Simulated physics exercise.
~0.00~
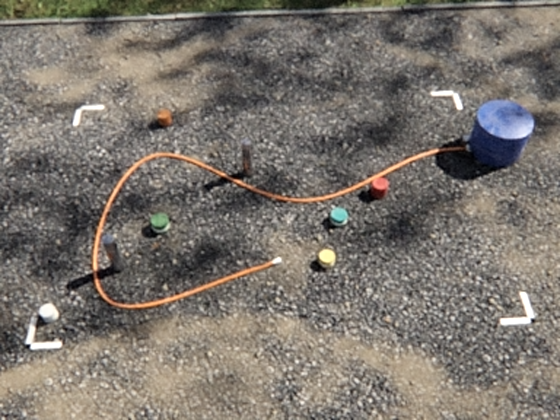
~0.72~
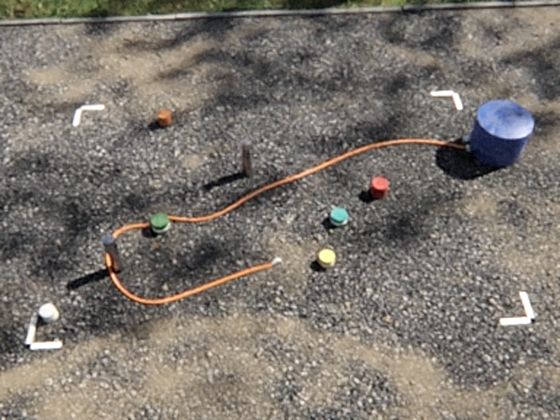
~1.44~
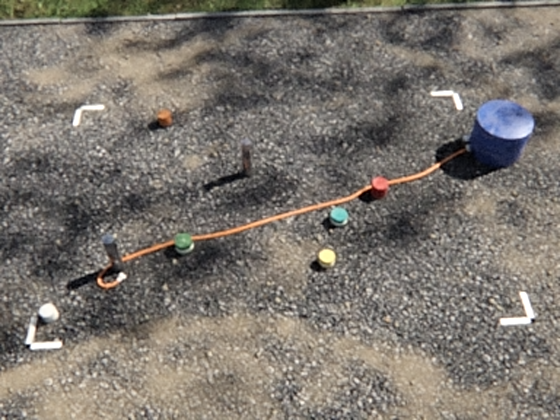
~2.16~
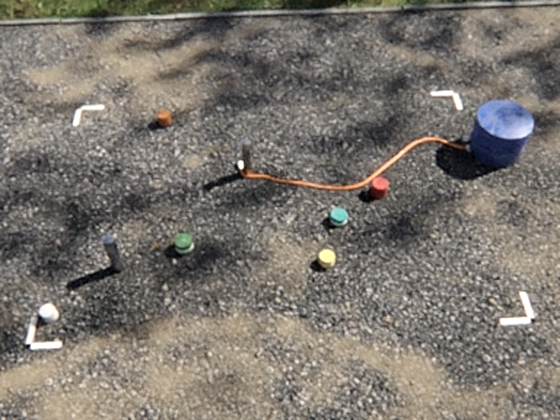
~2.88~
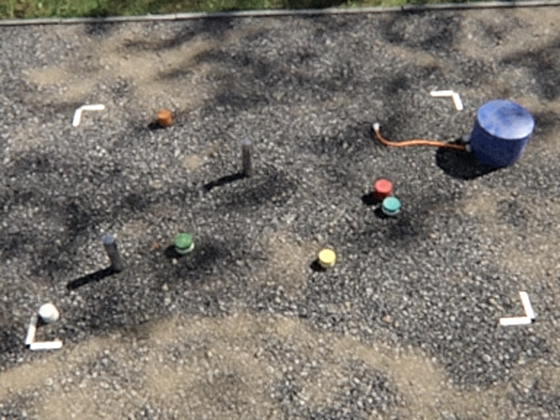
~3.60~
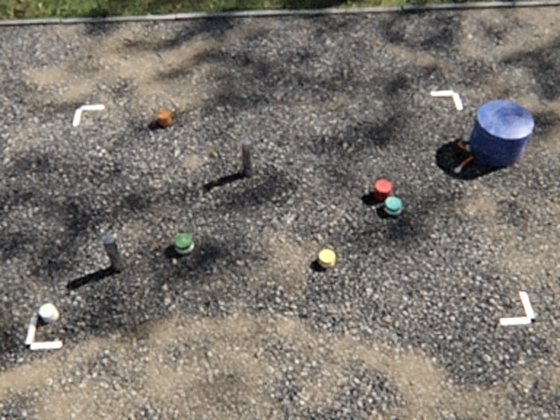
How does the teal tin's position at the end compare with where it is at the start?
It ends up farther to the right and slightly higher in the view, close beside the red tub, whereas at the start it sits apart, below and to the left of that tub.
